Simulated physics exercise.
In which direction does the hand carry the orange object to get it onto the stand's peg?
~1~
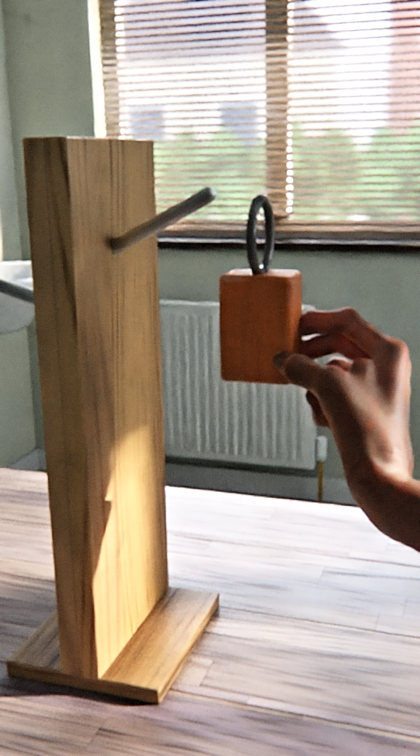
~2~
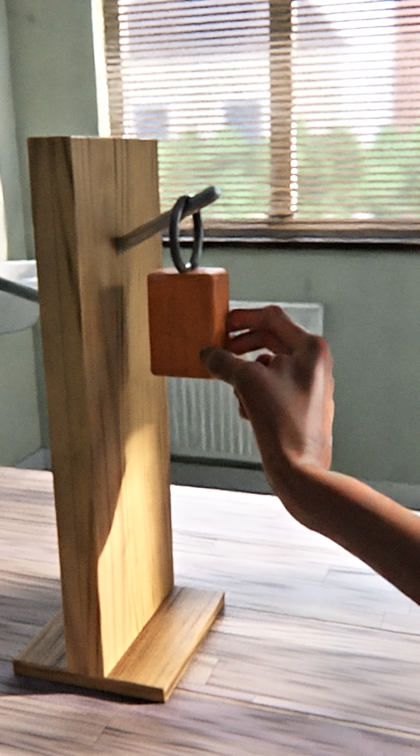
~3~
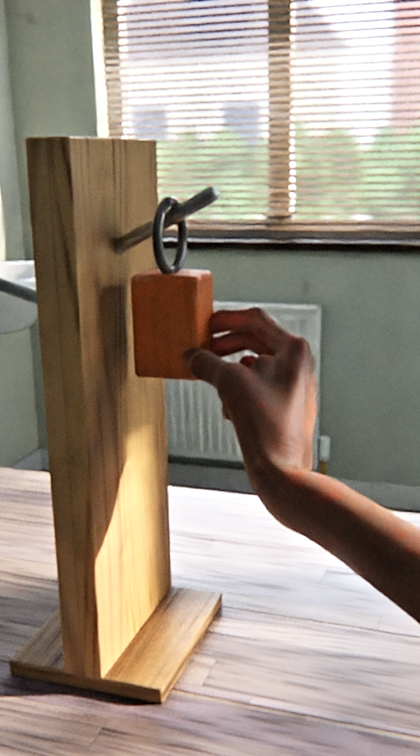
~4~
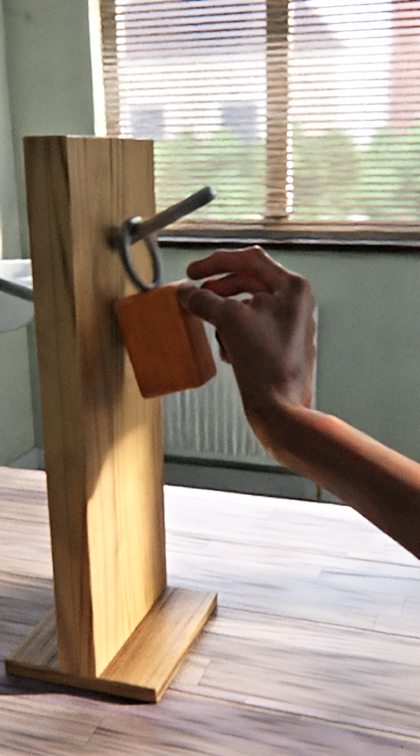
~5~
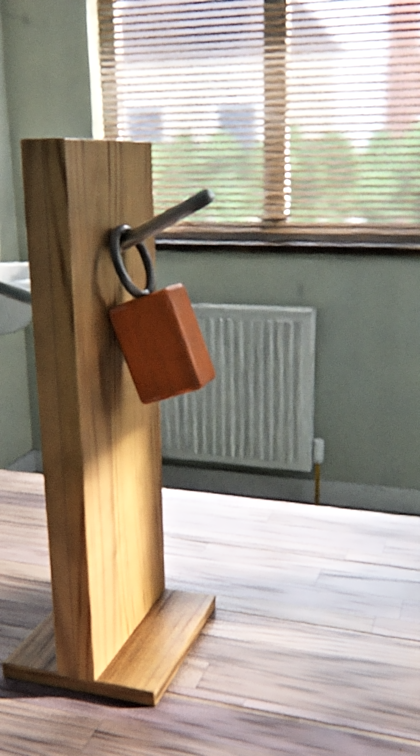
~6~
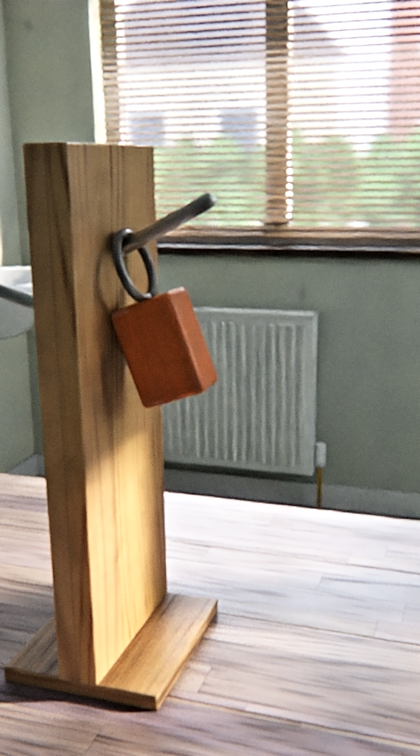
The hand carries the orange object to the left, as the viewer sees it.
